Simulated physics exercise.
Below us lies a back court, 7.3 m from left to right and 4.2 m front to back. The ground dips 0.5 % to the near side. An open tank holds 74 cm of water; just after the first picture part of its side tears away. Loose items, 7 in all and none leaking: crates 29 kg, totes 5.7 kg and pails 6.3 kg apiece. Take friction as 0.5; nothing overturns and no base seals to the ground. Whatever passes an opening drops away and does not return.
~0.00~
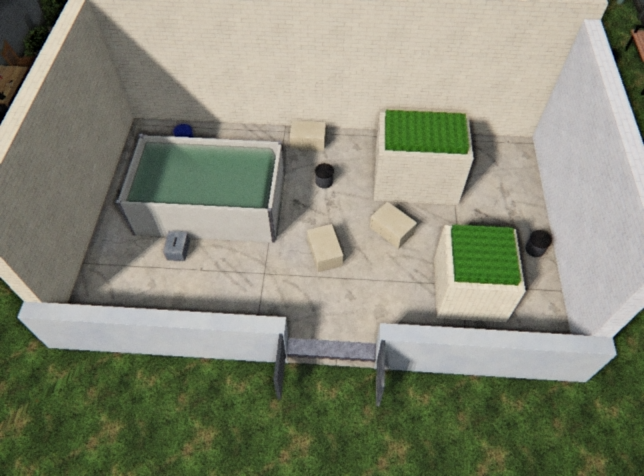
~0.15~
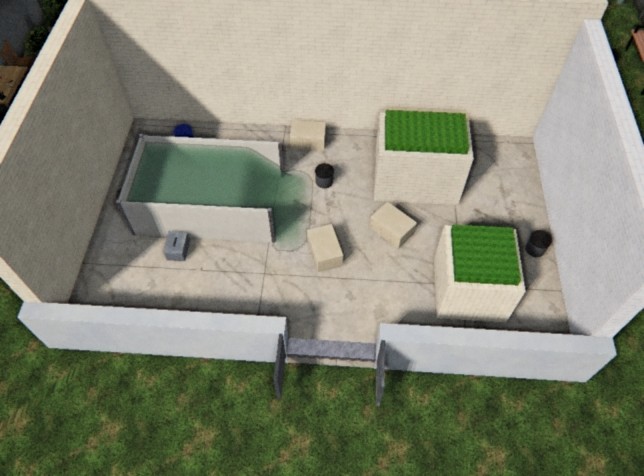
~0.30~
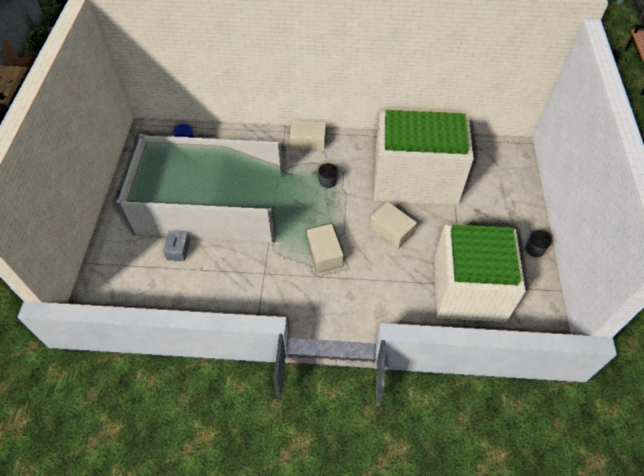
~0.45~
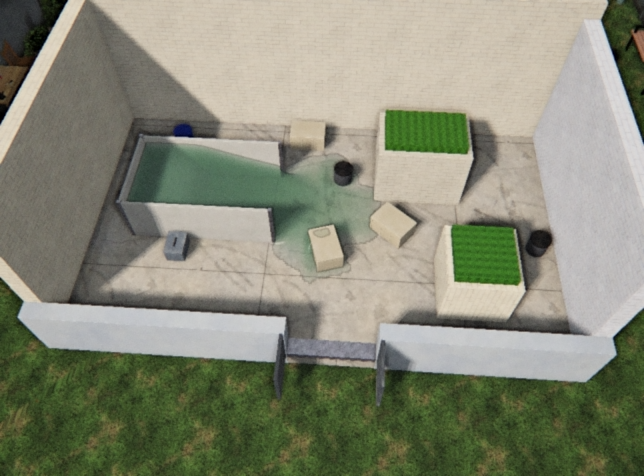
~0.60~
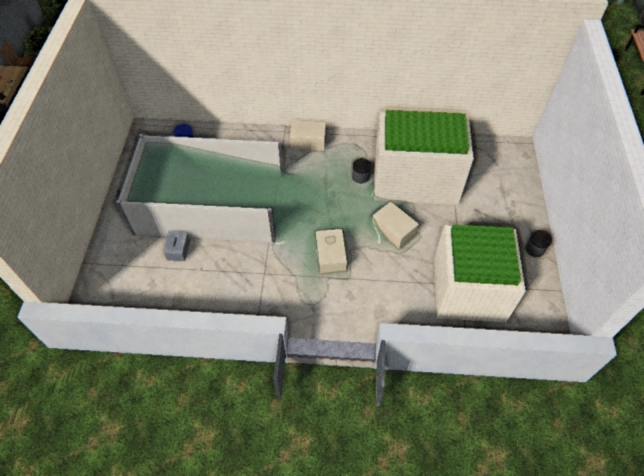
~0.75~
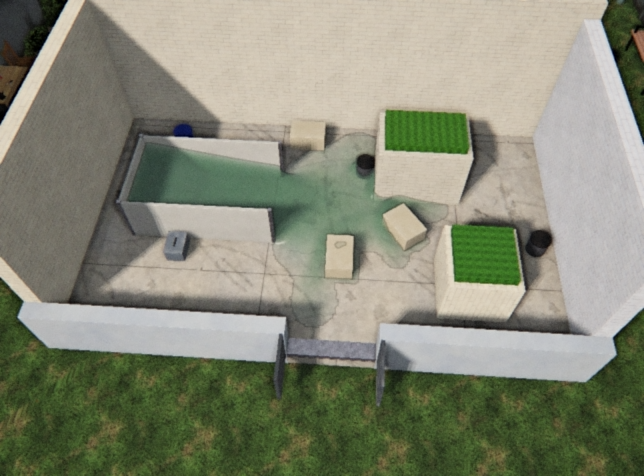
Water pouring from the torn right side of a tank in a walled court, spreading and shifting a black pail, then pale boxes.
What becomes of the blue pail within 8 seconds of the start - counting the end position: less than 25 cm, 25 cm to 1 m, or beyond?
The blue pail holds its place.
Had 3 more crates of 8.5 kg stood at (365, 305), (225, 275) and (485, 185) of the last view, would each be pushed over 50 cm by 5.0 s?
In that order: Over, less, over.
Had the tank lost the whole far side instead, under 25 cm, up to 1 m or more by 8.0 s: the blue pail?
Then the blue pail travels far.
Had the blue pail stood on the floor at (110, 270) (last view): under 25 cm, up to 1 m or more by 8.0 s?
It stays put.
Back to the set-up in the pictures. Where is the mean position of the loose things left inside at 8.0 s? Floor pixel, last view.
At about (331, 242).
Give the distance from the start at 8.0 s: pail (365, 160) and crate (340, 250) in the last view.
In that order: 200 cm, 120 cm.
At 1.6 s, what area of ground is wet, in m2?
About 15 m2.
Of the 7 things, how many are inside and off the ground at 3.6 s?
At that moment 4.
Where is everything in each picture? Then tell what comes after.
The first frame shows the blue pail at (183, 130), on the bottom; water covers 2.8 m2; 0 of 7 have shifted.
The second frame shows the blue pail at (183, 130) rests on the ground; water covers 3.6 m2; 0 of 7 have shifted.
The third frame shows the blue pail at (183, 130) rests on the ground; water covers 4.5 m2; 1 of 7 have shifted.
The fourth frame shows the blue pail at (183, 130), on the bottom; water covers 5.6 m2; 1 of 7 have shifted.
The fifth frame shows the blue pail at (183, 130) rests on the ground; 6.6 m2 under water; 2 of 7 have shifted.
The sixth frame shows the blue pail at (183, 130), on the bottom; water covers 7.8 m2; 3 of 7 have shifted.
After 1.6 s the blue pail is near (183, 130), 0.0 m from its start, aground; 0 of 7 are out; 1 afloat.
After 3.6 s the blue pail is near (183, 130), 0.0 m from its start, aground; 0 of 7 are out; 4 afloat.
After 5.6 s the blue pail is near (183, 130), 0.0 m from its start, aground; 0 of 7 are out; 3 afloat.
After 8.0 s the blue pail is near (181, 131), 0.0 m from its start, aground; 0 of 7 are out; 2 afloat.
